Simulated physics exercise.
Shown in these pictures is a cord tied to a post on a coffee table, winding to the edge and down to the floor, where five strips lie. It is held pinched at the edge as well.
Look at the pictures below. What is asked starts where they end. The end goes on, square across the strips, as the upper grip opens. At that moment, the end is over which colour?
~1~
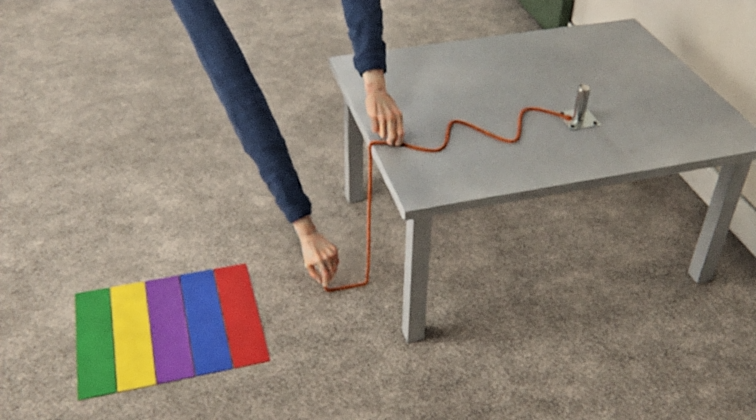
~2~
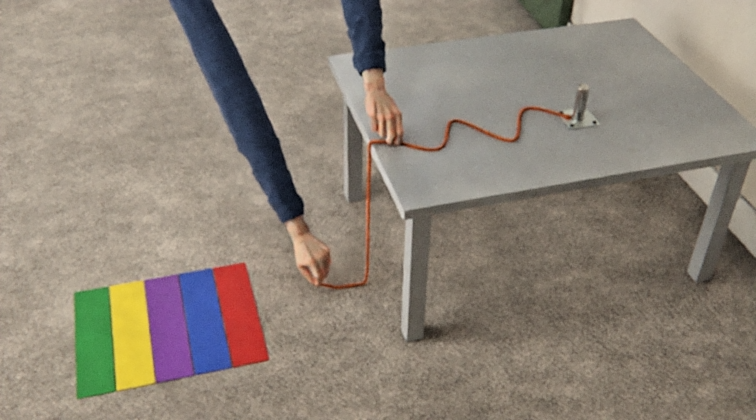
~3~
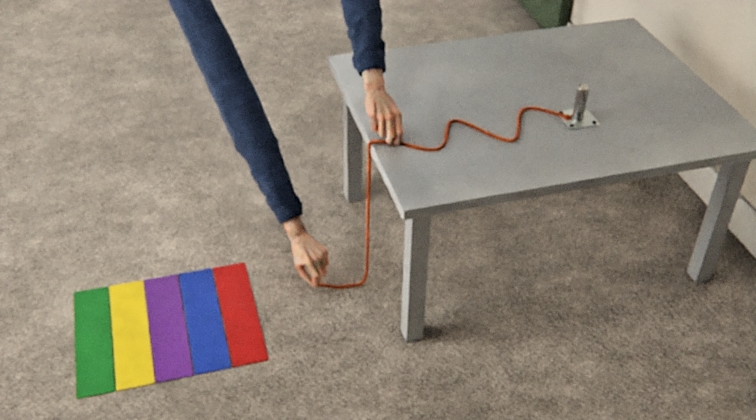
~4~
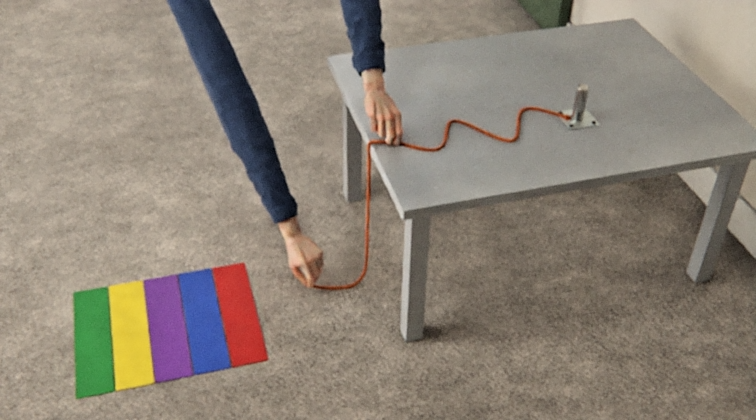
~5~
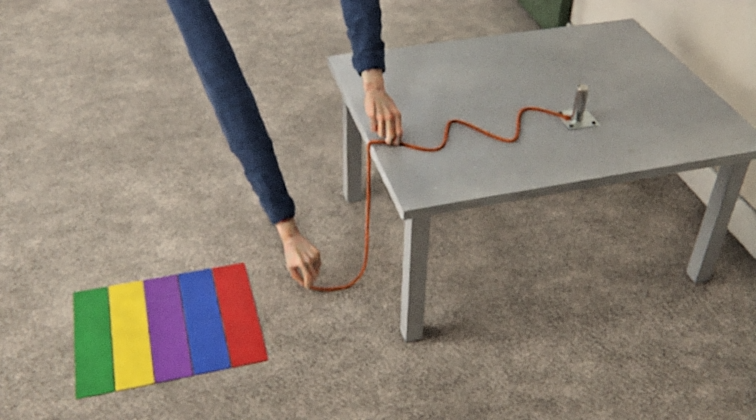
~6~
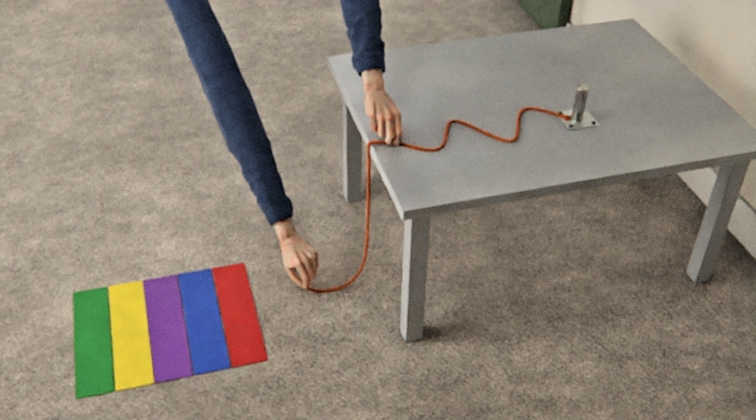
Over green.
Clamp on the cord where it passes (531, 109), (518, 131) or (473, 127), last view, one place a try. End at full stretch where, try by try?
Result per try (px, approx.): (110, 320); (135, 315); (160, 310).
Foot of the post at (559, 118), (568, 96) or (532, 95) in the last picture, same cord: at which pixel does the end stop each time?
First (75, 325), then (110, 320), and last (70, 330).
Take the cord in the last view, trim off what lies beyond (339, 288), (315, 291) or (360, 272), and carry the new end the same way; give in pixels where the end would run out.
Roughly (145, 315), (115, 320), (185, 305).
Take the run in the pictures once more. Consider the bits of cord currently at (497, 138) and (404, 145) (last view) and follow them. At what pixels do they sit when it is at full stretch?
At (452, 136), then (320, 183).
A little later, end near (169, 310); over purple.
Next, end near (122, 318); over yellow.
When it is tight, end near (94, 324); over green. Over green.
